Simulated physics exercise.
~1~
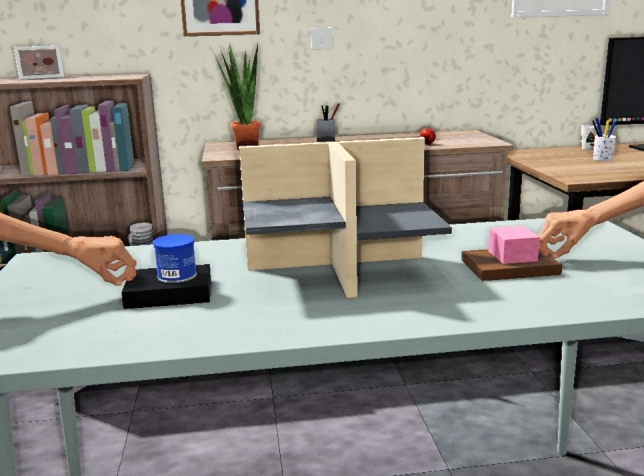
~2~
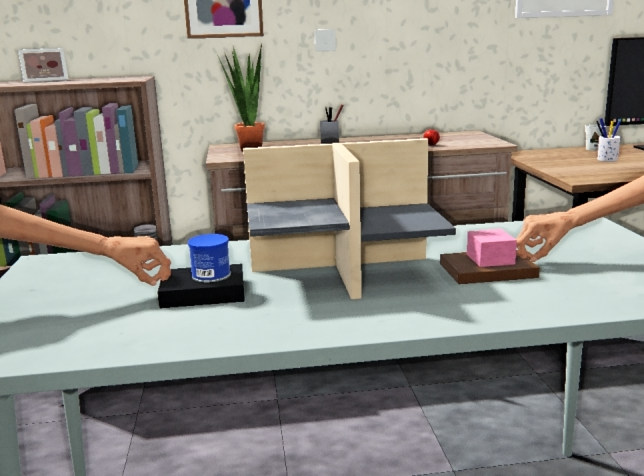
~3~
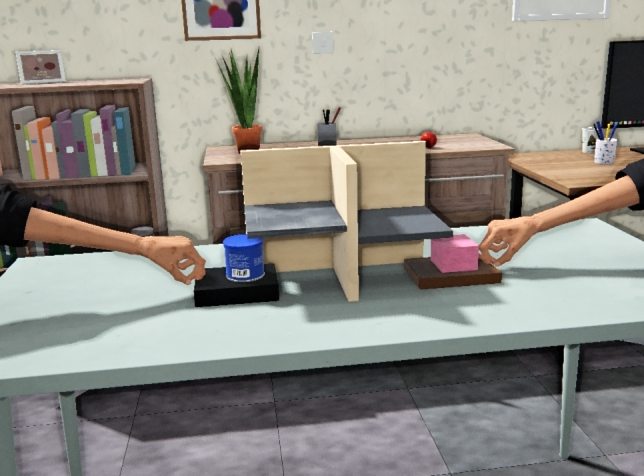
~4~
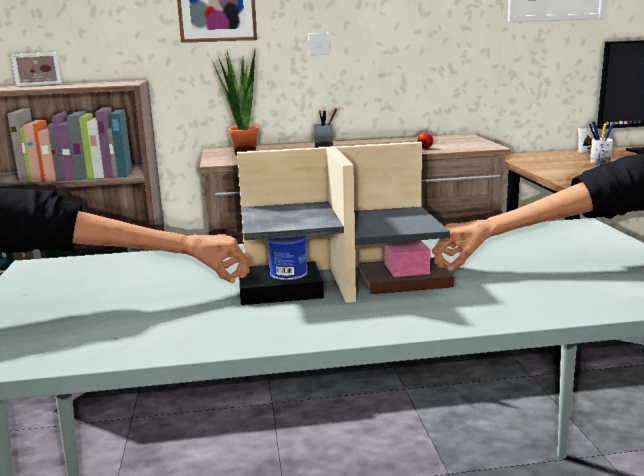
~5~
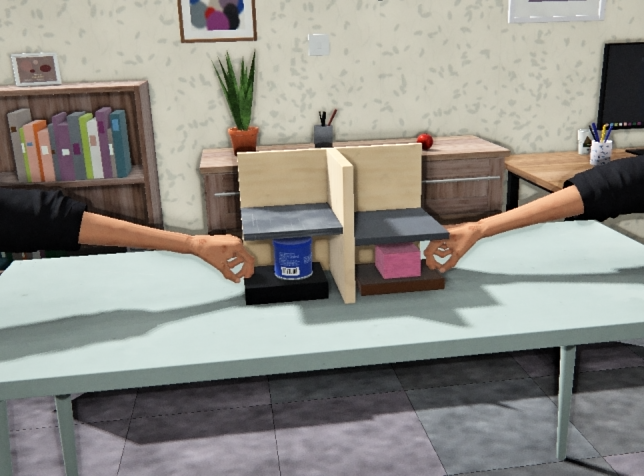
At the start, a blue tin rests on a black board at the left of a pale table, and a pink block sits on a brown tray at the right, with a wooden divider holding low grey shelves between them. A hand at each side pushes its board or tray inward. The tin rides steadily right while the block rides left, both staying upright. They draw close to the shelves, then slip beneath them. Finally, the hands ease them slightly farther in, and both objects sit under the shelves, having cleared them without being struck.
